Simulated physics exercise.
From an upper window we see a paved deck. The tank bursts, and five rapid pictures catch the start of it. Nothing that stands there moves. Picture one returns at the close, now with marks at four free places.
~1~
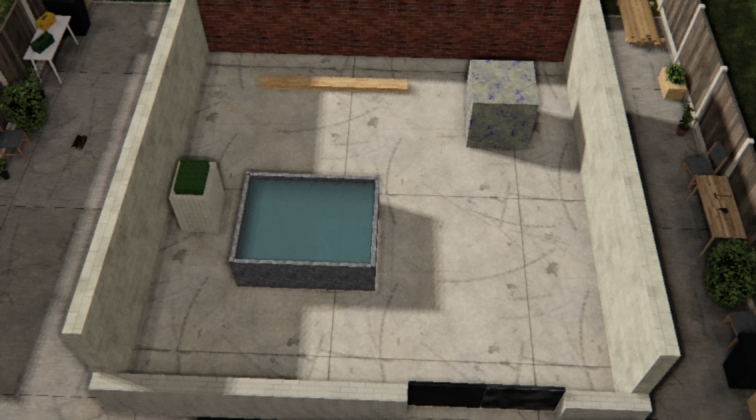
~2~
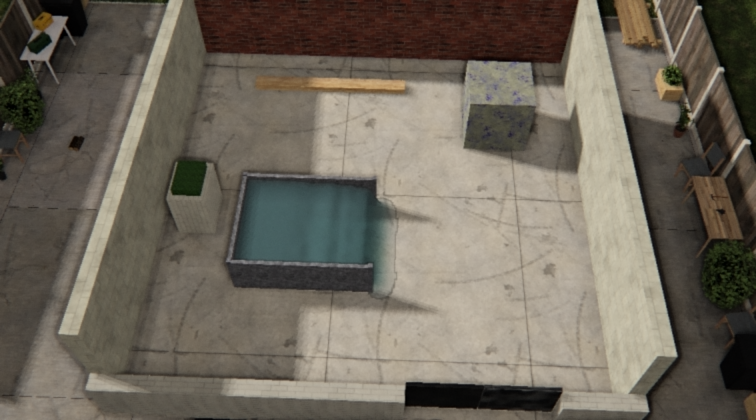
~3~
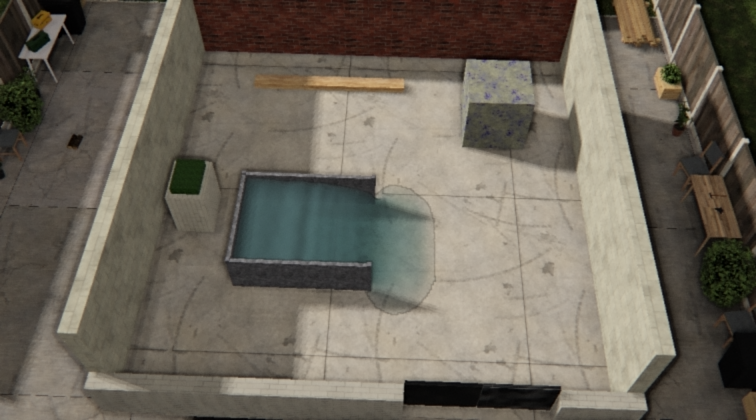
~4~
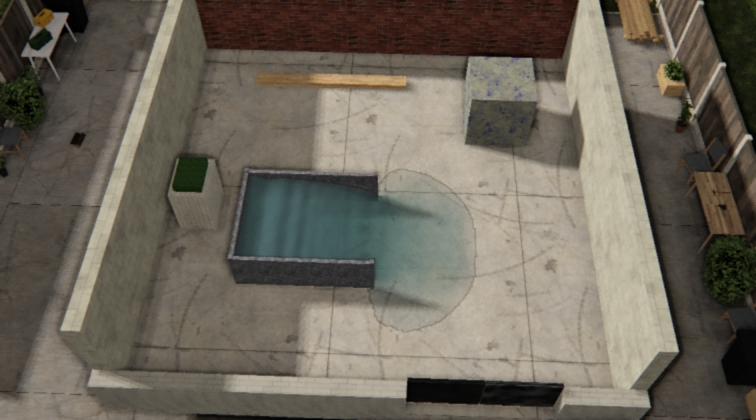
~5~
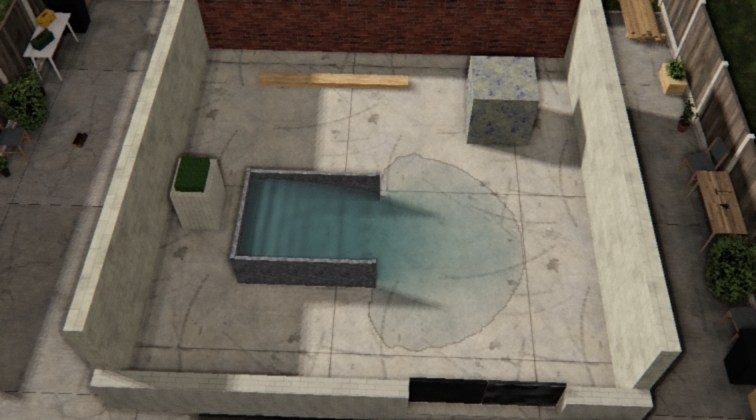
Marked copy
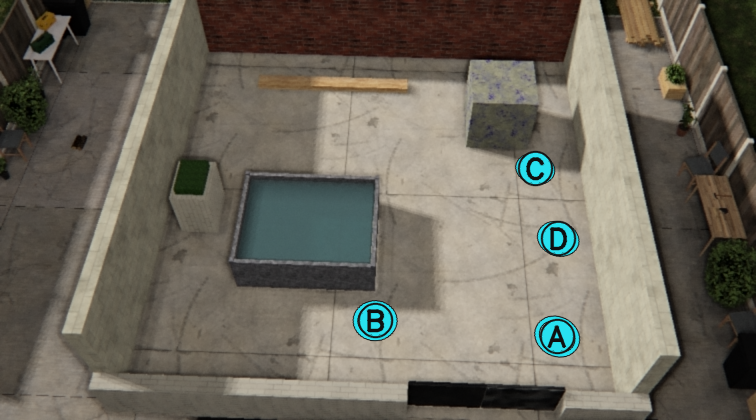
Blue-green water fills a dark-rimmed rectangular tank left of centre on a pale paved deck, seen from an upper window, with cream walls at the sides and a red brick wall behind. A green-topped pale block stands left of the tank, a wooden beam lies behind it, and a mottled grey block sits at back right. The tank's right side opens and water spreads rightward across the paving in a widening rounded sheet, while the view shifts very slightly.
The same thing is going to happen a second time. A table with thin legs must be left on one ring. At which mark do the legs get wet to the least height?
Ring B does it best.
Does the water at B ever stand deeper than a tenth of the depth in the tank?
Yes, it does.
In cyan, A at (557, 336); B at (375, 320); C at (535, 168); D at (558, 238).
With A, the water peaks at about 49 % of the depth that stood in the tank.
With B, the water peaks at about 14 % of the depth that stood in the tank.
With C, the water peaks at about 36 % of the depth that stood in the tank.
With D, the water peaks at about 40 % of the depth that stood in the tank.
